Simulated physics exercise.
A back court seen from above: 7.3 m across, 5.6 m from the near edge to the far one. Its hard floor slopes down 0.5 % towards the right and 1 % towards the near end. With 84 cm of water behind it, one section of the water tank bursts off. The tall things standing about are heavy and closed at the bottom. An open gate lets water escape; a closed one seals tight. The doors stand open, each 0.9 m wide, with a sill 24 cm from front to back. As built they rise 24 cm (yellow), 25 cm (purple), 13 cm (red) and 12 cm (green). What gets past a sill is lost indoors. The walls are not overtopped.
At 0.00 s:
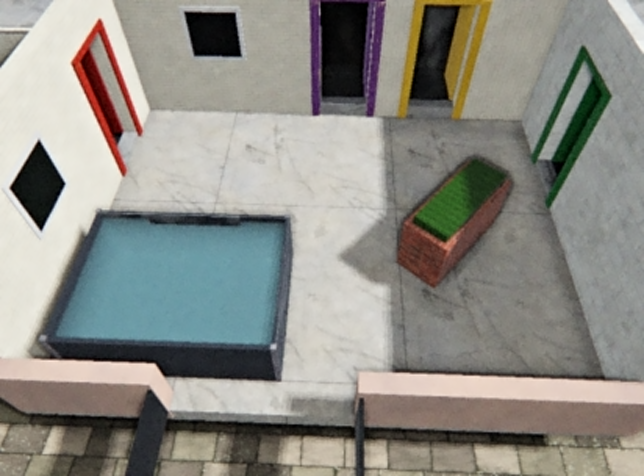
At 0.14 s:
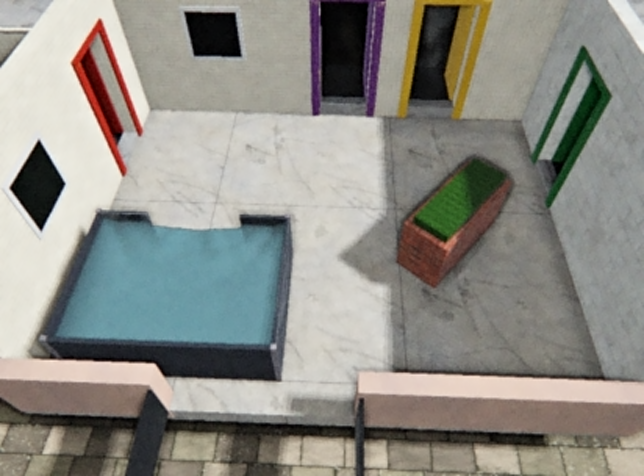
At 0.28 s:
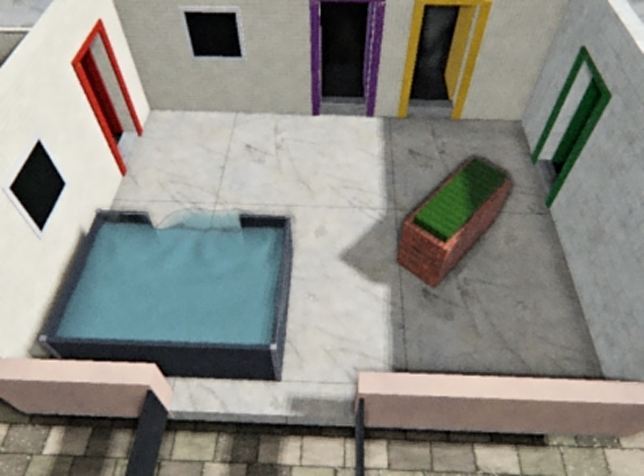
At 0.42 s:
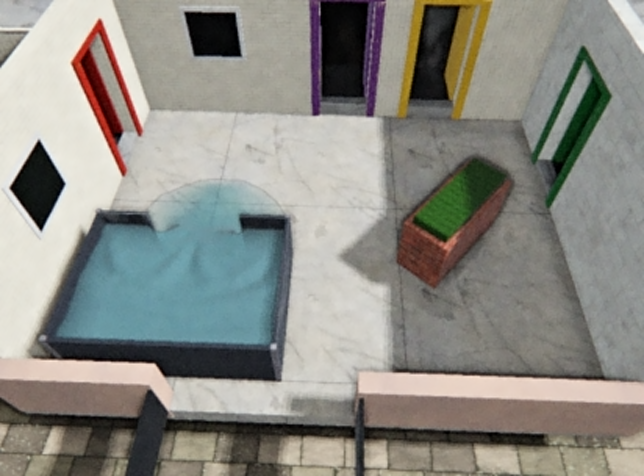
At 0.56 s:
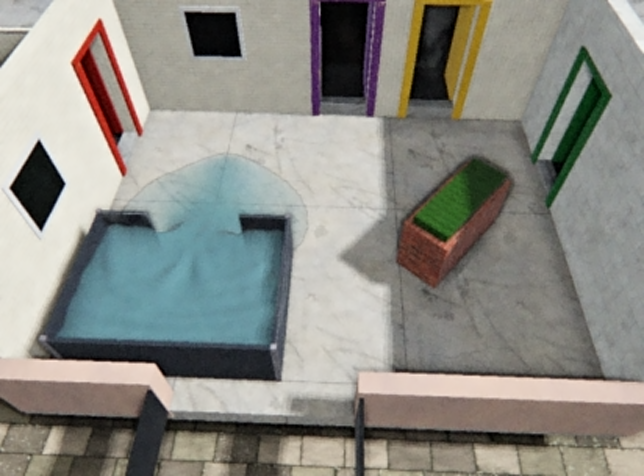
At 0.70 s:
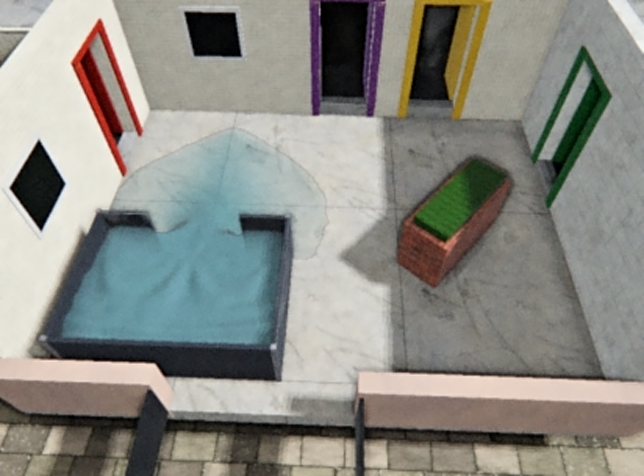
Water pouring through a gap in the far side of a tank and fanning out across a pale walled courtyard floor.
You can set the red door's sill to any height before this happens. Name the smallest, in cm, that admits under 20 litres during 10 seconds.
About 23 cm.
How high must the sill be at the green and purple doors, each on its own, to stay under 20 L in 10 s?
Roughly 18 cm at green and 17 cm at purple.
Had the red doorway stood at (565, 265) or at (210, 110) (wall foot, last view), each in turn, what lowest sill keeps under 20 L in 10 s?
Roughly 8.0 and 32 cm.
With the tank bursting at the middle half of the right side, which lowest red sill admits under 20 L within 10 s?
About 8.0 cm.
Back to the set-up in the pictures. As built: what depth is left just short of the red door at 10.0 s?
Some 7.5 cm.
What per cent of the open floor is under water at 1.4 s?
Some 35 per cent of it.
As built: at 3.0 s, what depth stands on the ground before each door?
In cm: Yellow 11, purple 19, red 27, green 1.
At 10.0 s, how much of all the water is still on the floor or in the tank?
Some 90 per cent remains.
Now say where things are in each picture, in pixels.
In the first frame, still water, 84 cm deep, in the water tank at (179, 276); the red door at (113, 108) is dry.
In the second frame, the gap is on the far side, the front 0.4 m out at a hidden place; the back of the water tank holds 84 cm.
In the third frame, the gap is on the far side, the front 0.8 m out at a hidden place; the back of the water tank holds 84 cm.
In the fourth frame, the gap is on the far side, the front 1.5 m out at (212, 182); the back of the water tank holds 82 cm.
In the fifth frame, water pours out on the far side and has run 2.2 m, to (225, 156); about 7 cm deep outside, 73 cm at the back.
In the sixth frame, the gap is on the far side, the front 2.9 m out at (234, 130); the back of the water tank holds 70 cm; the red door at (113, 108), 2.8 m from the gap, is still 0.6 m from the nearest water.
After 1.4 s water covers 35 % of the floor, deepest (53 cm) near (151, 110); 16 cm at the red door, 0 litres in over its 13 cm sill.
After 3.0 s water covers 50 % of the floor, deepest (32 cm) near (517, 120); 27 cm at the red door, 52 litres in over its 13 cm sill.
After 10.0 s water covers 100 % of the floor, deepest (18 cm) near (604, 394); 7 cm at the red door, 141 litres in over its 13 cm sill.
At the red door as built, the water arrived by 0.9 s and peaked near 27 cm at 3.0 s.
Run again over the same 10 s with other heights there, 34 litres in over 20.5 cm, 6 litres over 27.5 cm. The limit of 20 litres is kept from about 23 cm up.
